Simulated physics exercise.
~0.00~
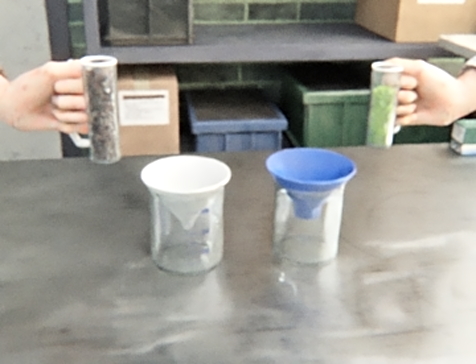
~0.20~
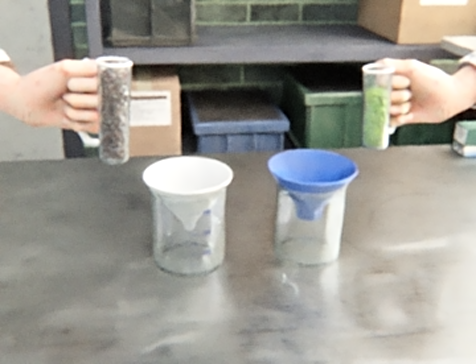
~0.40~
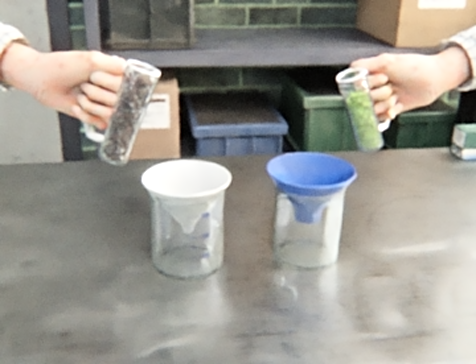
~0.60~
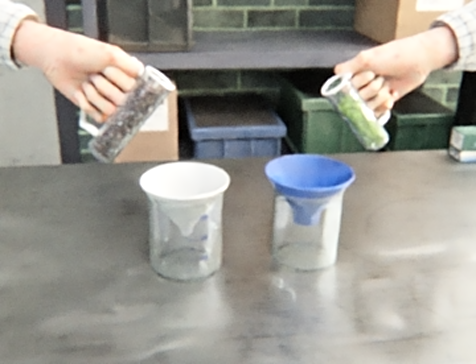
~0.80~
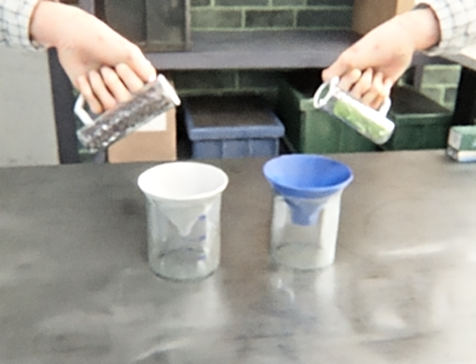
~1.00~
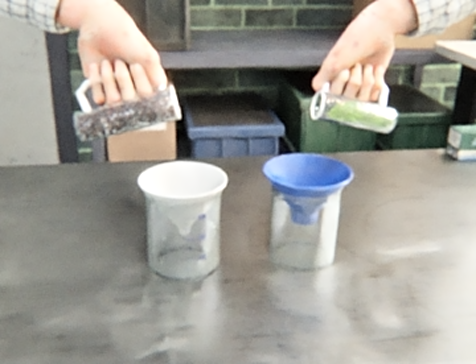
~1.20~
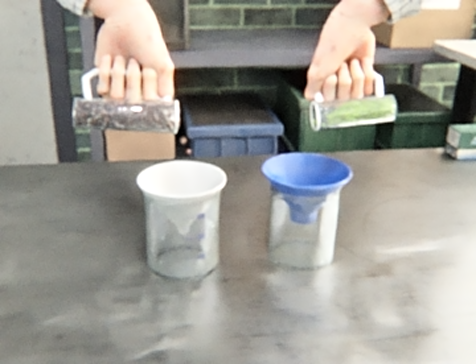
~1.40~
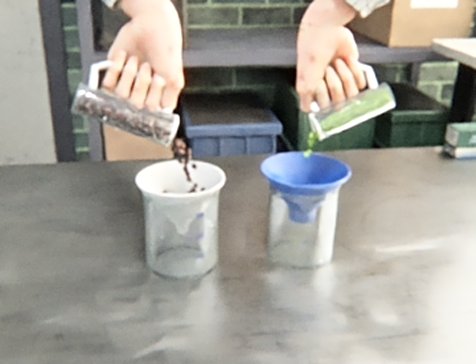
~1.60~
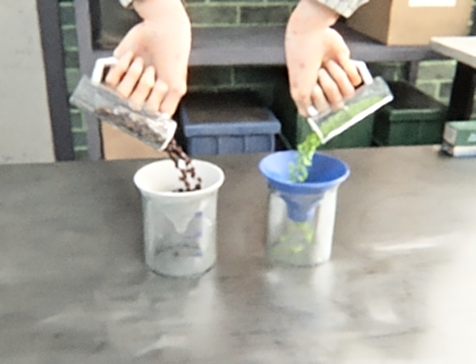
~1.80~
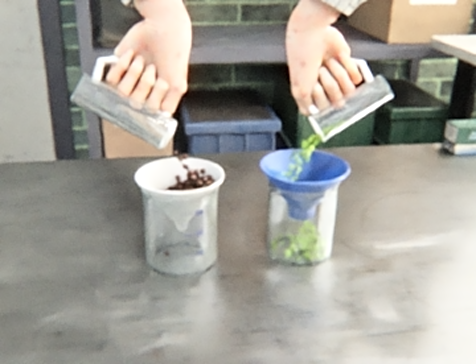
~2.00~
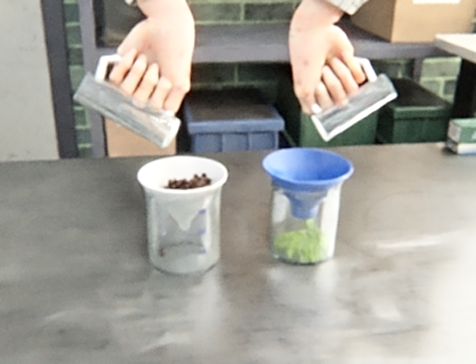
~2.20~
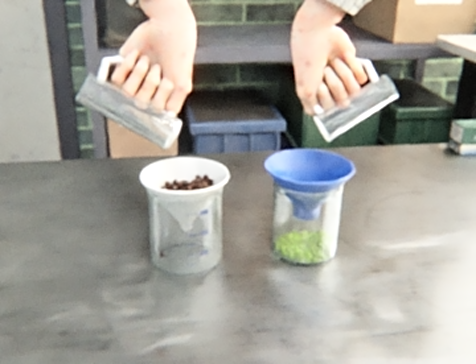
A dark tabletop is seen from the front and slightly above, with shelves, storage bins and green brick behind it. A white funnel stands in a clear jar on the left and a blue funnel in another on the right. Two hands hold clear cups above them, the left filled with dark bits and the right with green ones. The hands move inward and tip the cups, and both loads pour into the funnels. The green bits run through and settle in the right jar, while the dark ones stay heaped in the white funnel beneath the tilted, emptied cups.
